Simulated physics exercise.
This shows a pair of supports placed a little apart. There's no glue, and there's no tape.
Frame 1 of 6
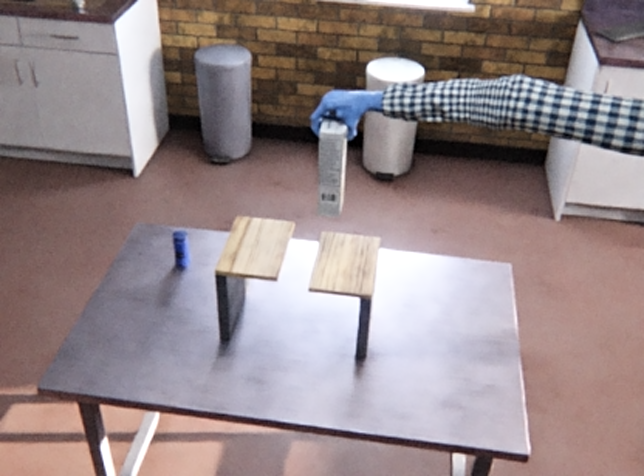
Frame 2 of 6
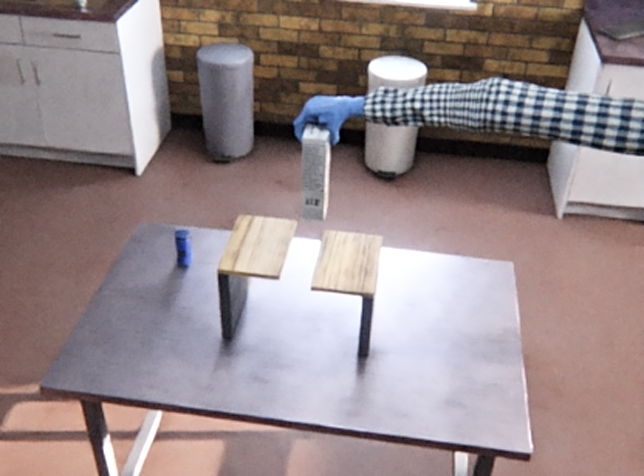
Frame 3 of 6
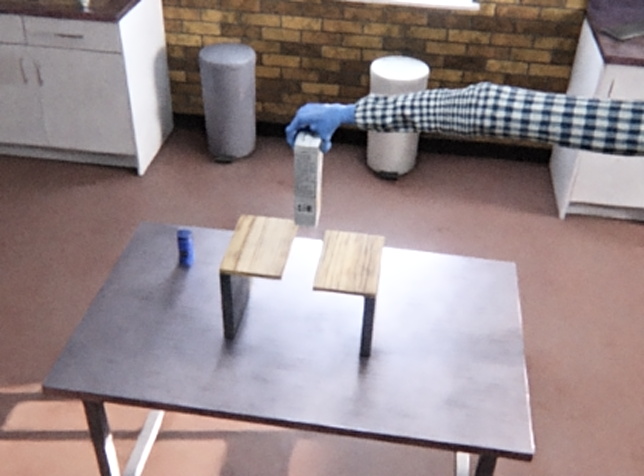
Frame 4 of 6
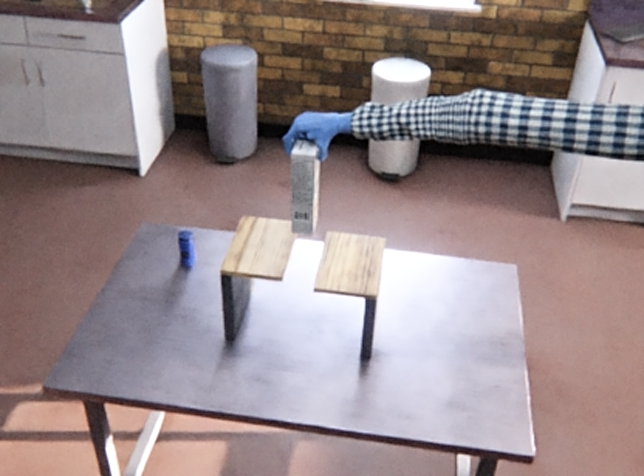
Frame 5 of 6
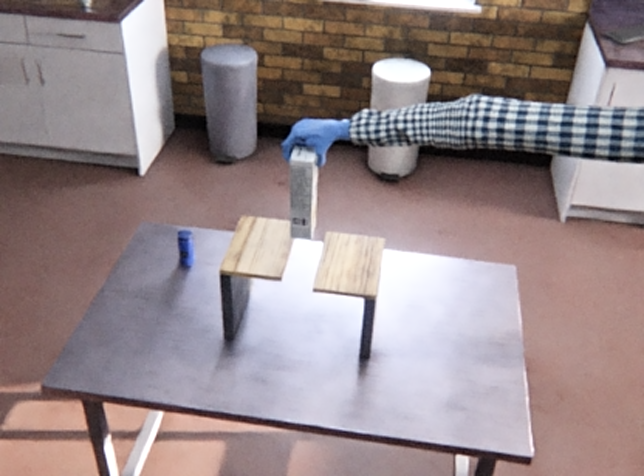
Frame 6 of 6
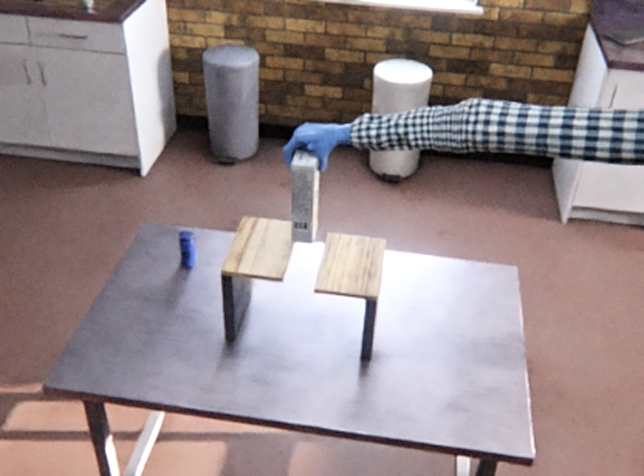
A blue-gloved hand in a checkered sleeve carries an upright white carton leftward and slightly down, above two wooden-topped supports standing a little apart on a dark table. The hand then holds the carton nearly still over the gap, while a small blue shaker stands at left.
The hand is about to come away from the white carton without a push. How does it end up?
It ends up on the table.
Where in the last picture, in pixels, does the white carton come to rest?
Looks like it settles somewhere around (303, 288).
Then, 0.20 s after the last picture, white carton slid about its own width near (305, 214).
Then, 0.30 s after the last picture, white carton slid well along near (304, 260).
Then, 0.40 s after the last picture, white carton slid well along near (303, 282).
At rest, moved from the start, white carton; blue shaker in place. Seen from the same camera at the end, white carton near (303, 288). The carton goes down the gap.
